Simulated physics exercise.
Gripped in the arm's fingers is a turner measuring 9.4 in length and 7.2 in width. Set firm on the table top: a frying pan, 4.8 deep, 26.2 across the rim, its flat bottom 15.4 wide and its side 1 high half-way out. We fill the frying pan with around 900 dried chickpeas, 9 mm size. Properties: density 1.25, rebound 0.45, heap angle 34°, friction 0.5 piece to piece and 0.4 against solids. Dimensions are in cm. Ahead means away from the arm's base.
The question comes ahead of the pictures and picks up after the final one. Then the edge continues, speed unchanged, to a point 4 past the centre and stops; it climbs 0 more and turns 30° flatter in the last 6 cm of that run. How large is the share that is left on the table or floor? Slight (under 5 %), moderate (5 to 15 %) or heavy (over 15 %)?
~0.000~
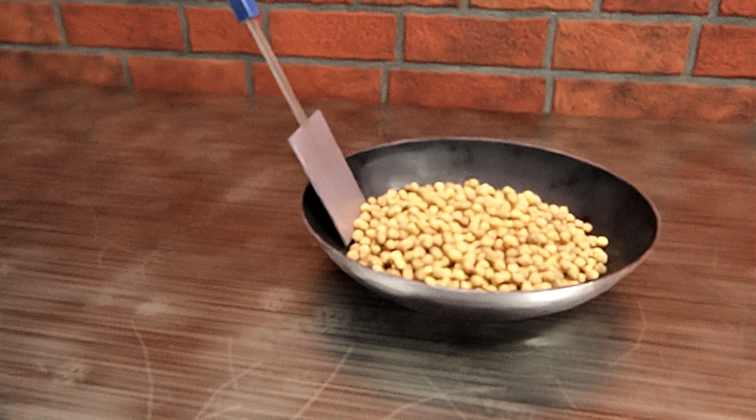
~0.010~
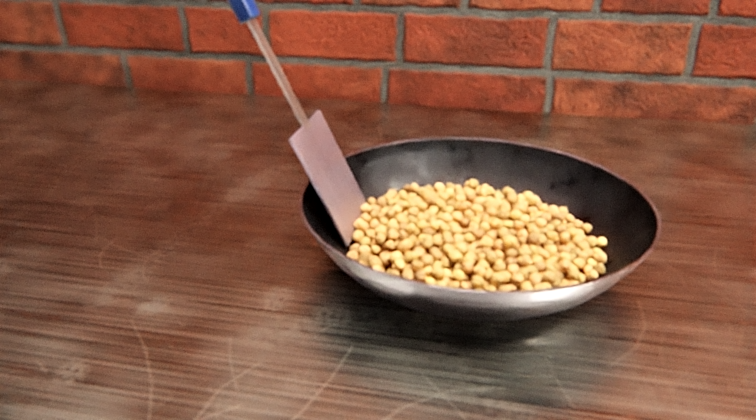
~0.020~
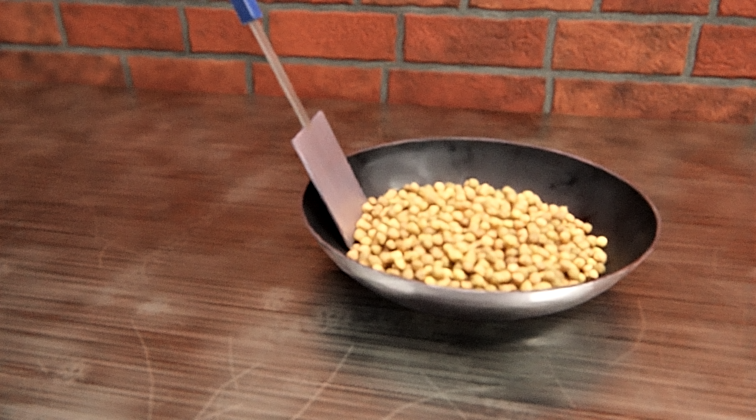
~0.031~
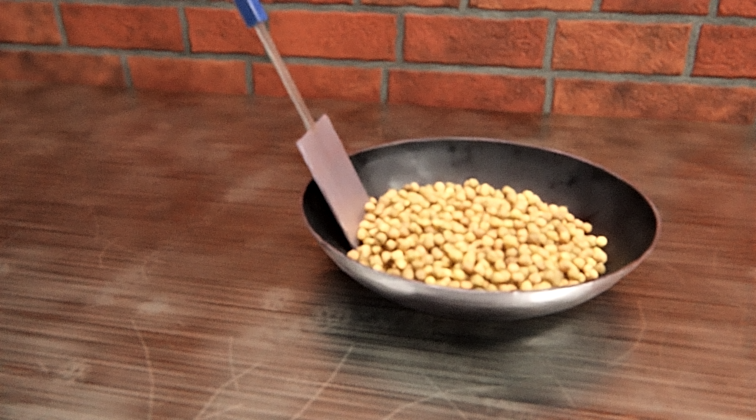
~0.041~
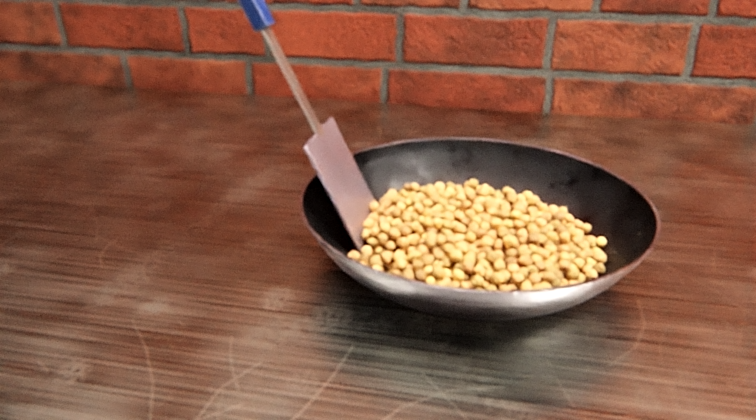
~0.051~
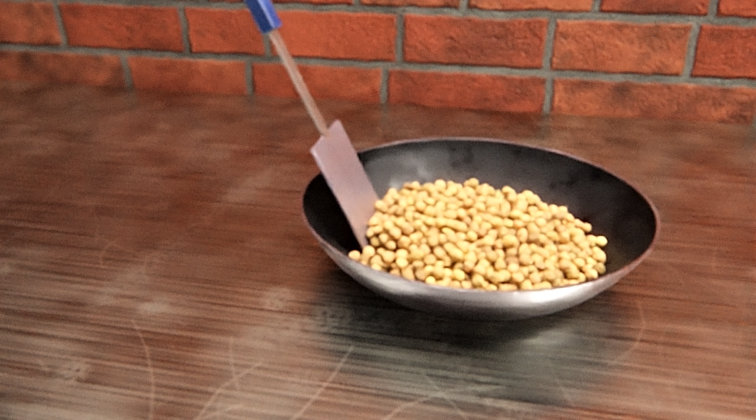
Slight.
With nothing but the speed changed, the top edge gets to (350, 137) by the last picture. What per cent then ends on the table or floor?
My guess is around 0 percent.
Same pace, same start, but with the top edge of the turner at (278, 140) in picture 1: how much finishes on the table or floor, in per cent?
Some 0 per cent.
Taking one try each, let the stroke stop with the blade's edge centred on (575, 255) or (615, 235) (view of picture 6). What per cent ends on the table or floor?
Estimates, in order: 0 % and 15 %.
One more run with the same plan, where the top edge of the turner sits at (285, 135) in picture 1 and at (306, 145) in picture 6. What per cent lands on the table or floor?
My guess would be close to 0 per cent.
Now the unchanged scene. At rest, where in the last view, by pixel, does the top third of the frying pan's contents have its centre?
Centre: Roughly (563, 228).
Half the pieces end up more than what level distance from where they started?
Distance: Near 3 cm.
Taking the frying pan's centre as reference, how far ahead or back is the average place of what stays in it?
Ahead of centre, roughly 3.5 centimetres.
After 0.13 s, sloping 64°, highest piece 4 above the table; 900 in the frying pan.
After 0.21 s, sloping 50°, highest piece 4 above the table; 900 in the frying pan.
After 0.45 s, sloping 34°, highest piece 4 above the table; 900 in the frying pan.
After 1.50 s, sloping 34°, highest piece 4 above the table; 900 in the frying pan.
At rest, 900 in the frying pan. That is 0 % on the table or floor.
